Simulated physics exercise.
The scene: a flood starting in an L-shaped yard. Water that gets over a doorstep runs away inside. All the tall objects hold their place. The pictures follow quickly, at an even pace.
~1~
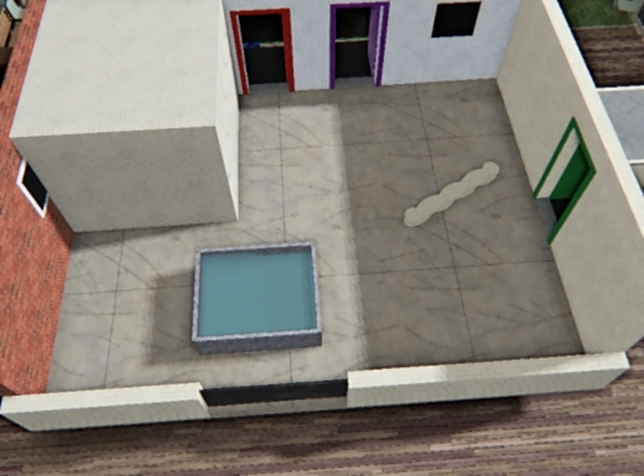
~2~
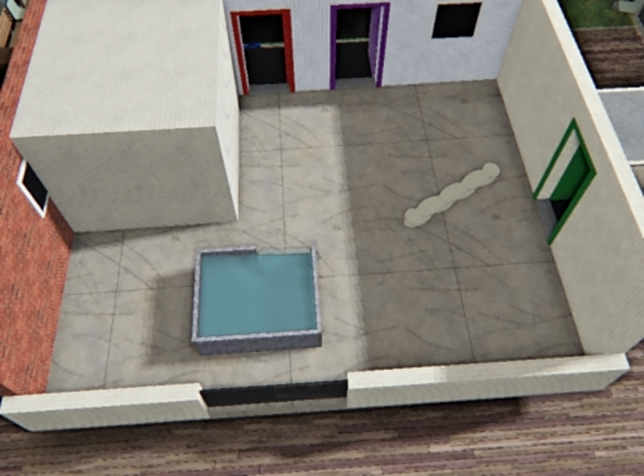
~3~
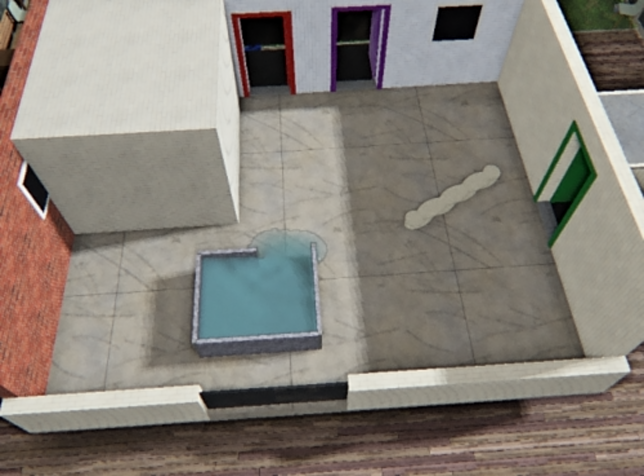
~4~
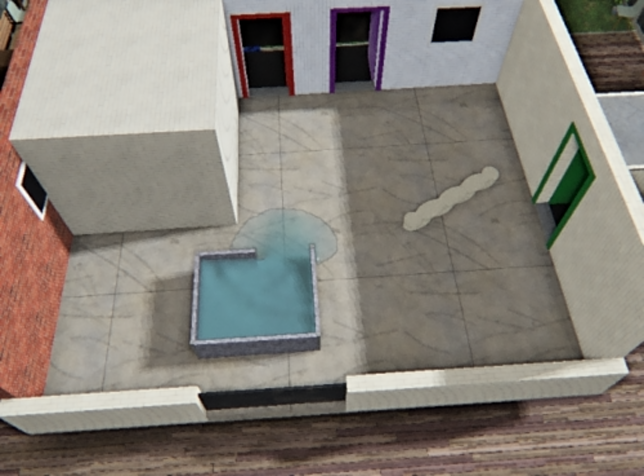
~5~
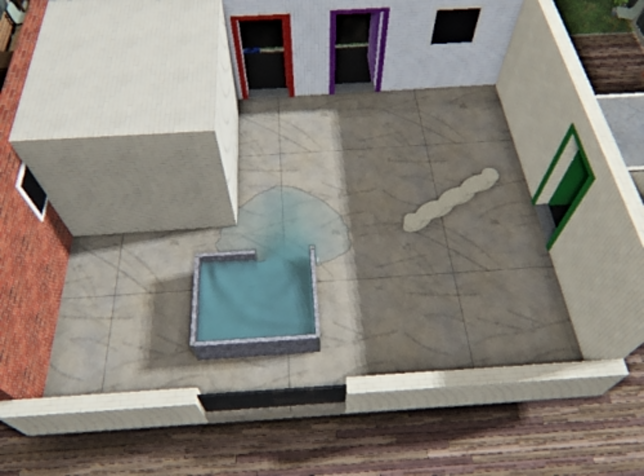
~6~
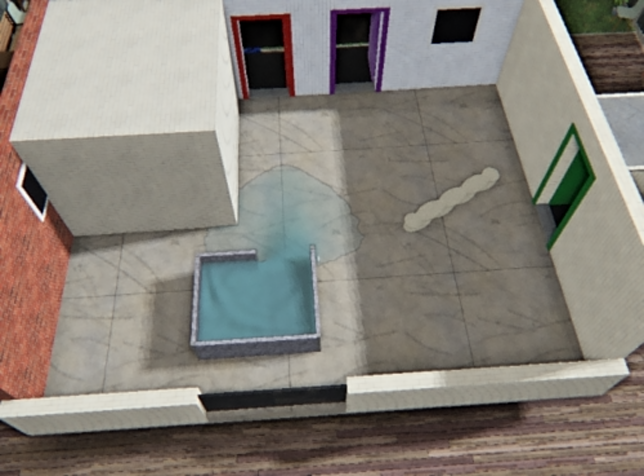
Water pours through a gap in the open tank's far side and spreads across the yard.
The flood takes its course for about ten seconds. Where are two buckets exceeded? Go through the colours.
In the end: The green door holds within the limit; the red door floods; the purple door floods.
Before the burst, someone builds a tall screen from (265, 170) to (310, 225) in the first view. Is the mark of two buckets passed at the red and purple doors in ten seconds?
Then: Red door takes more, purple door holds.
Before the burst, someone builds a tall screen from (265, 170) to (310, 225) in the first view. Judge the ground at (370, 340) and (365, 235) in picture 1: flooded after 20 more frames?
As listed: Free of water, under water.
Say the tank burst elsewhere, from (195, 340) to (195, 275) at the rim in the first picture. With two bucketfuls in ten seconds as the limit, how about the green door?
In short: Green stays under.
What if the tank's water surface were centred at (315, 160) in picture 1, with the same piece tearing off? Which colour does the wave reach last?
The green-painted one.
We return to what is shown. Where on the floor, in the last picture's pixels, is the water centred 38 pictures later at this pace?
I would point to (323, 190).
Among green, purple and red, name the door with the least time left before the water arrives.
The door marked red.
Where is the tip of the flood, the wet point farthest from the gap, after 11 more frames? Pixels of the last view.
At about (371, 96).
A moment on, water covers 20 % of the floor; the green door not reached, the red door not reached, the purple door not reached.
Next, water covers 30 % of the floor; the green door not reached, the red door over two buckets in, the purple door wet at the sill, nothing in.
Then, water covers 40 % of the floor; the green door not reached, the red door far over two buckets in, the purple door over two buckets in.
Later, water covers 40 % of the floor; the green door not reached, the red door far over two buckets in, the purple door over two buckets in.
In the end, water covers 45 % of the floor; the green door wet at the sill, nothing in, the red door far over two buckets in, the purple door over two buckets in.
